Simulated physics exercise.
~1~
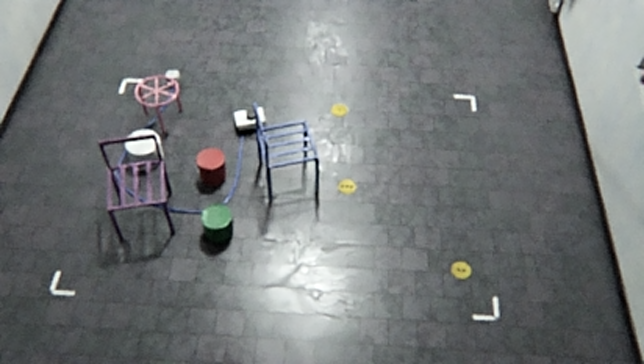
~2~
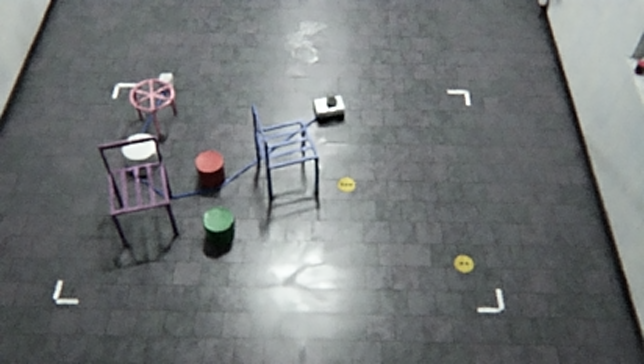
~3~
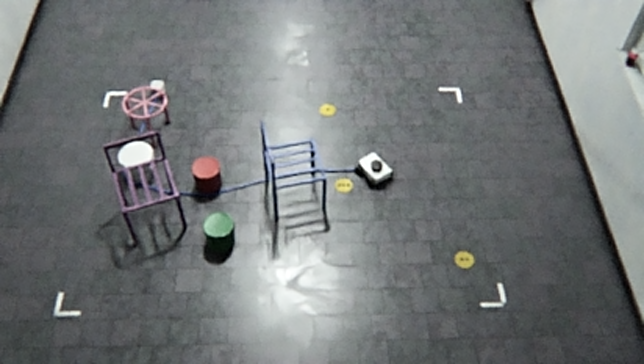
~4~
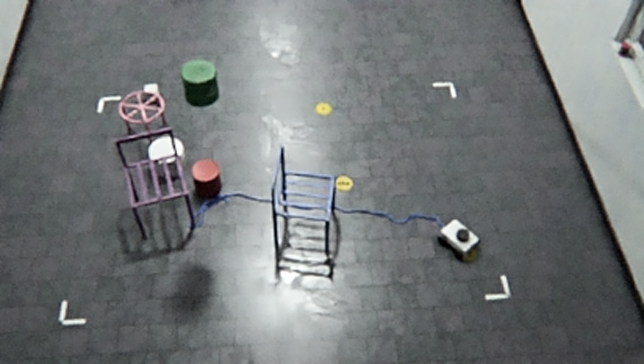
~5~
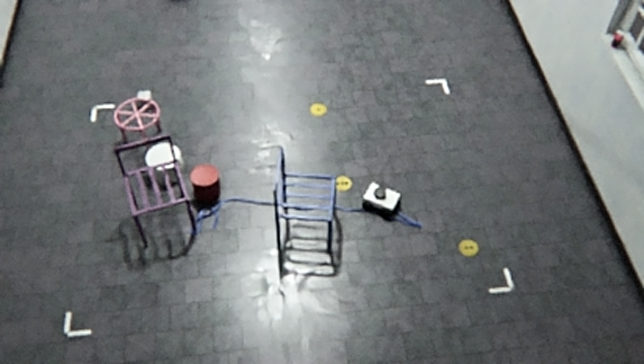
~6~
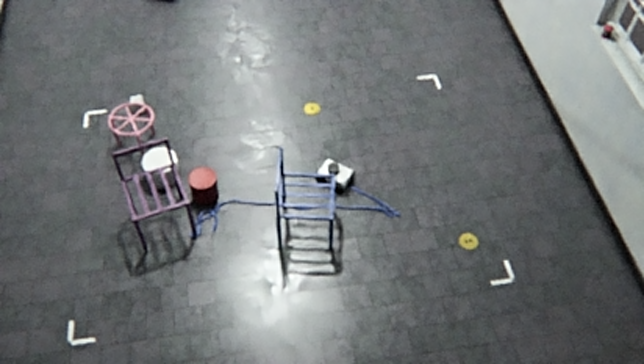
A small white cart trailing a blue cord rolled right past the blue chair and down the dark floor, shifting both chairs and flinging the green bin upward, then doubled back to stop beside the blue chair, the bin gone from view.
